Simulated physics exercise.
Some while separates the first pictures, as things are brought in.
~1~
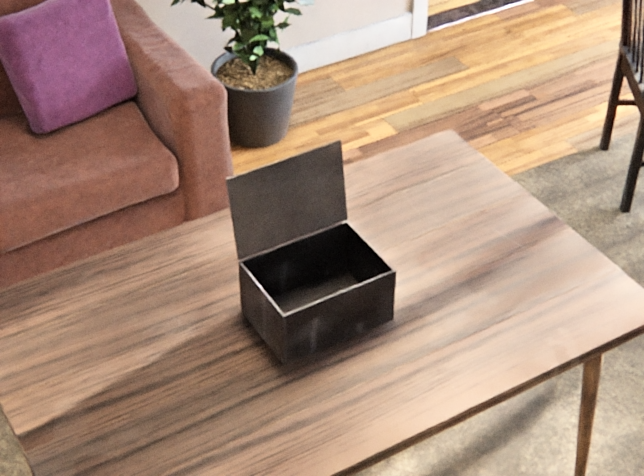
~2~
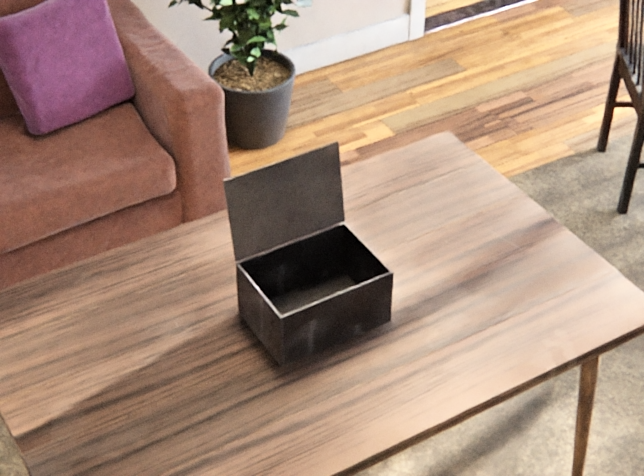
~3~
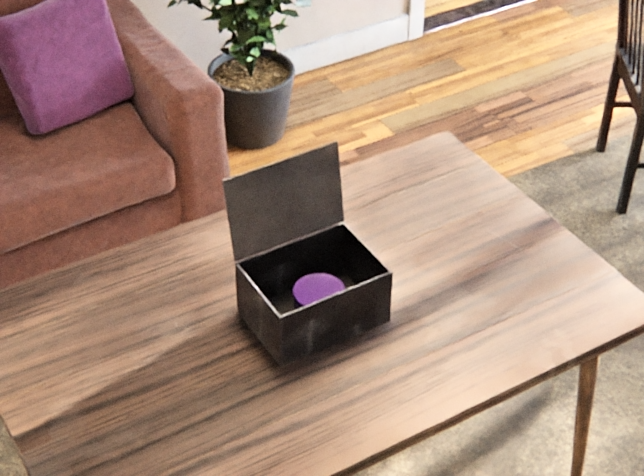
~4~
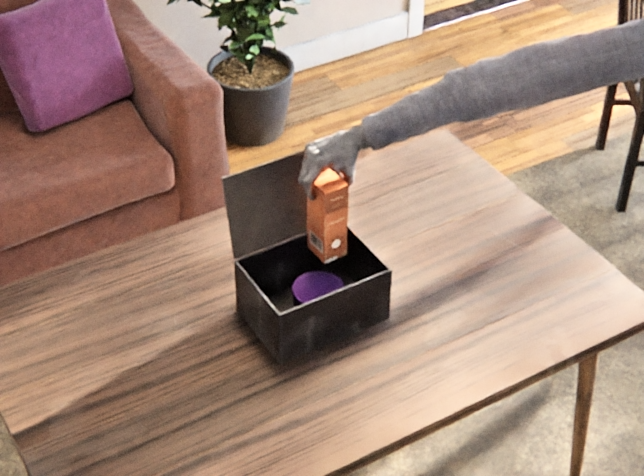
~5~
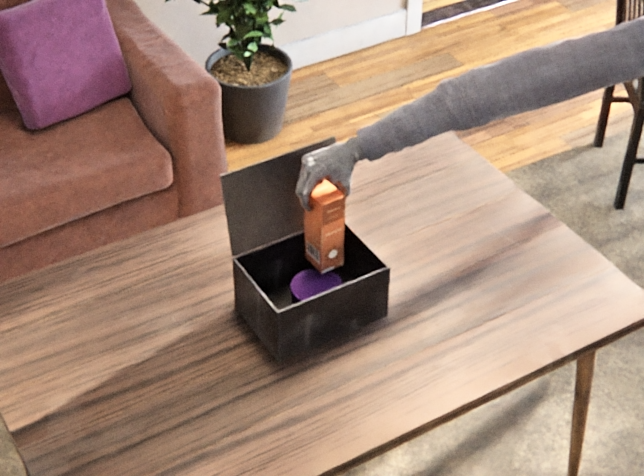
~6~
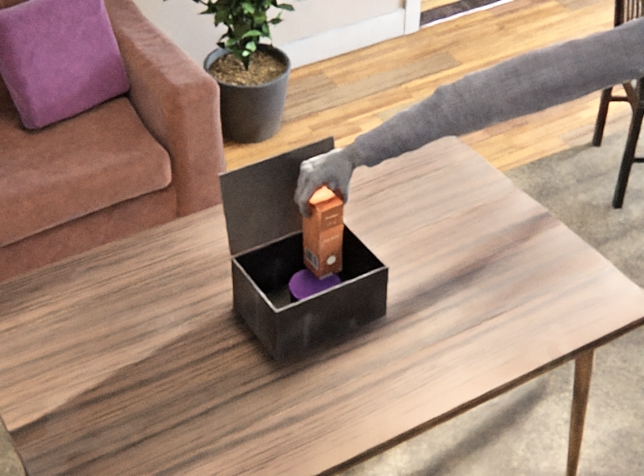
A gloved hand lowering an orange carton into an open black box holding a purple disc on a wooden table.
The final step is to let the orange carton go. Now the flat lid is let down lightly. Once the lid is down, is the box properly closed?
No, the lid is still ajar.
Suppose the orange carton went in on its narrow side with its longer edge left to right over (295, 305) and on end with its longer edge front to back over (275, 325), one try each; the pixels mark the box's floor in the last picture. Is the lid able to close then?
Case one: Lid goes down; case two: Lid stays raised.
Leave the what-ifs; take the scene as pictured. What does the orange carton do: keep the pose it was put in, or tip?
Once everything settles, the orange carton ends up at a slant.
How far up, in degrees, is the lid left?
Near 25°.
Then, 1.10 s later than the last frame, lid starting down; orange carton tilted by 24° near (337, 229).
Then, 2.10 s later than the last frame, lid 63° above the rim; orange carton tilted by 28° near (346, 234).
Then, 2.40 s later than the last frame, lid 34° above the rim; orange carton tilted by 48° near (357, 249).
Then, 3.40 s later than the last frame, lid 23° above the rim; orange carton tilted by 58° near (350, 256).
When it is over, lid 23° above the rim; lying over in the box, orange carton; purple tub as before. End places, in pixels of the last picture, orange carton near (349, 255).
